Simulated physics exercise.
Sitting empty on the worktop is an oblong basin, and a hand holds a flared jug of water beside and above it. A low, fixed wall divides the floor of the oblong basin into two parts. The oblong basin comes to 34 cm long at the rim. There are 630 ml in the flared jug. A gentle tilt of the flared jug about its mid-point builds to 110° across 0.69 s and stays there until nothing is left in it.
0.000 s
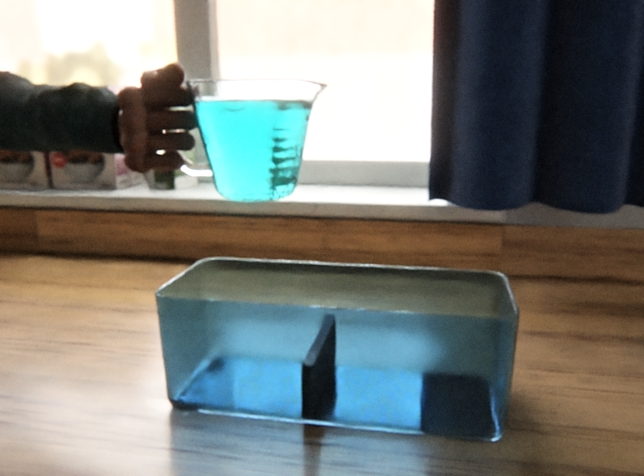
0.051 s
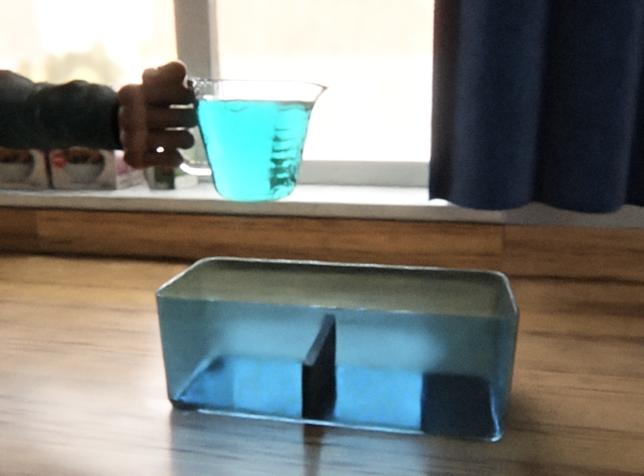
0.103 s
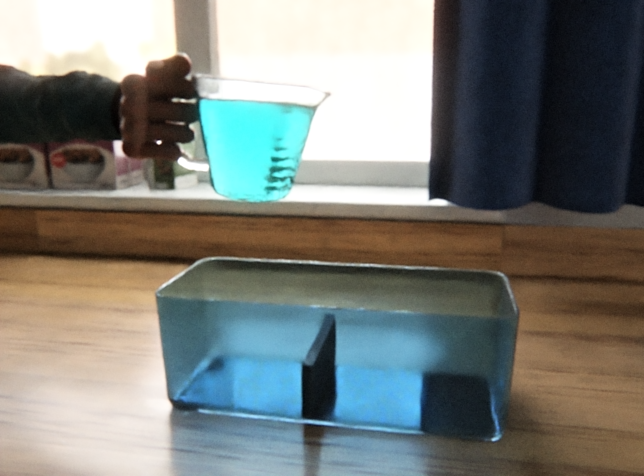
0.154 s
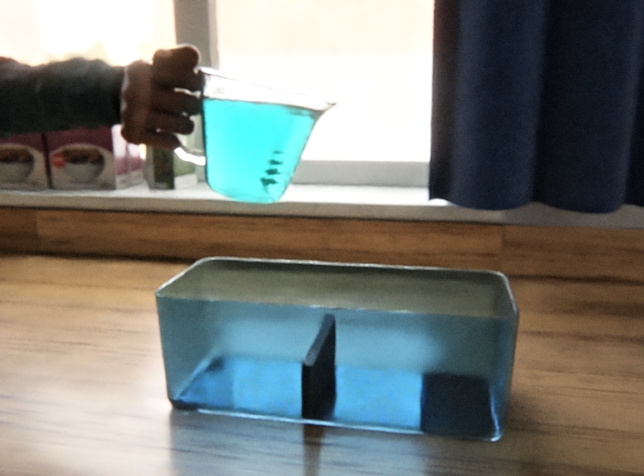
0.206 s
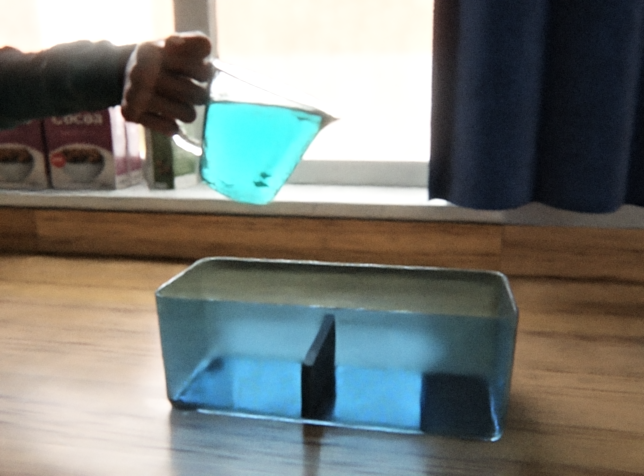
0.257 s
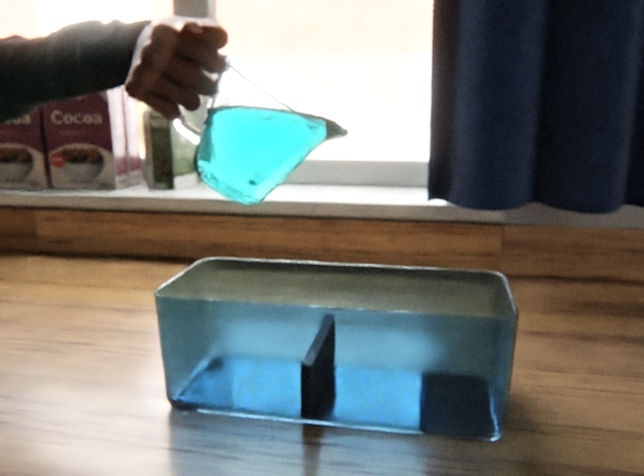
On a wooden worktop, a hand tilts a jug of blue liquid rightward above an oblong basin.
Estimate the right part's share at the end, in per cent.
Roughly 96 per cent is in the right part.
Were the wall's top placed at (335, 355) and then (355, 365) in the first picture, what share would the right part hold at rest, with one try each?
90 in a hundred, followed by 70 in a hundred.
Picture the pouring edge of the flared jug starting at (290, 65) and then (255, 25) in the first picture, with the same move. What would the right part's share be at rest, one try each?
Try 1: Approx. 85 %; try 2: Approx. 50 %.
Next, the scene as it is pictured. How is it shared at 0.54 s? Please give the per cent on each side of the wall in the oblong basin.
I'd say about 0 left and about 34 right.
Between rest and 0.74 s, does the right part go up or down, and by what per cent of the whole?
Result: An increase, close to 7.
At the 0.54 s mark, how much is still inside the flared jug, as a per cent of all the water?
I'd estimate some 36 % remains.
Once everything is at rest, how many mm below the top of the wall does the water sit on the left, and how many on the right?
56 mm left, 30 mm right.
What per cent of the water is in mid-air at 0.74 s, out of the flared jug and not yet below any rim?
Estimated airborne part: Roughly 7 per cent.
By 0.54 s the tilt is 97° and 37 per cent is still to pour, 0 is left of the wall and 34 right of it.
By 0.74 s the tilt is 110° and 2 per cent is still to pour, 1 is left of the wall and 90 right of it.
By 0.96 s the tilt is 110° and 0 per cent is still to pour, 2 is left of the wall and 96 right of it.
By 1.19 s the tilt is 110° and 0 per cent is still to pour, 2 is left of the wall and 96 right of it.
At rest 2 per cent lies left of the wall, 96 right of it and 1 outside.
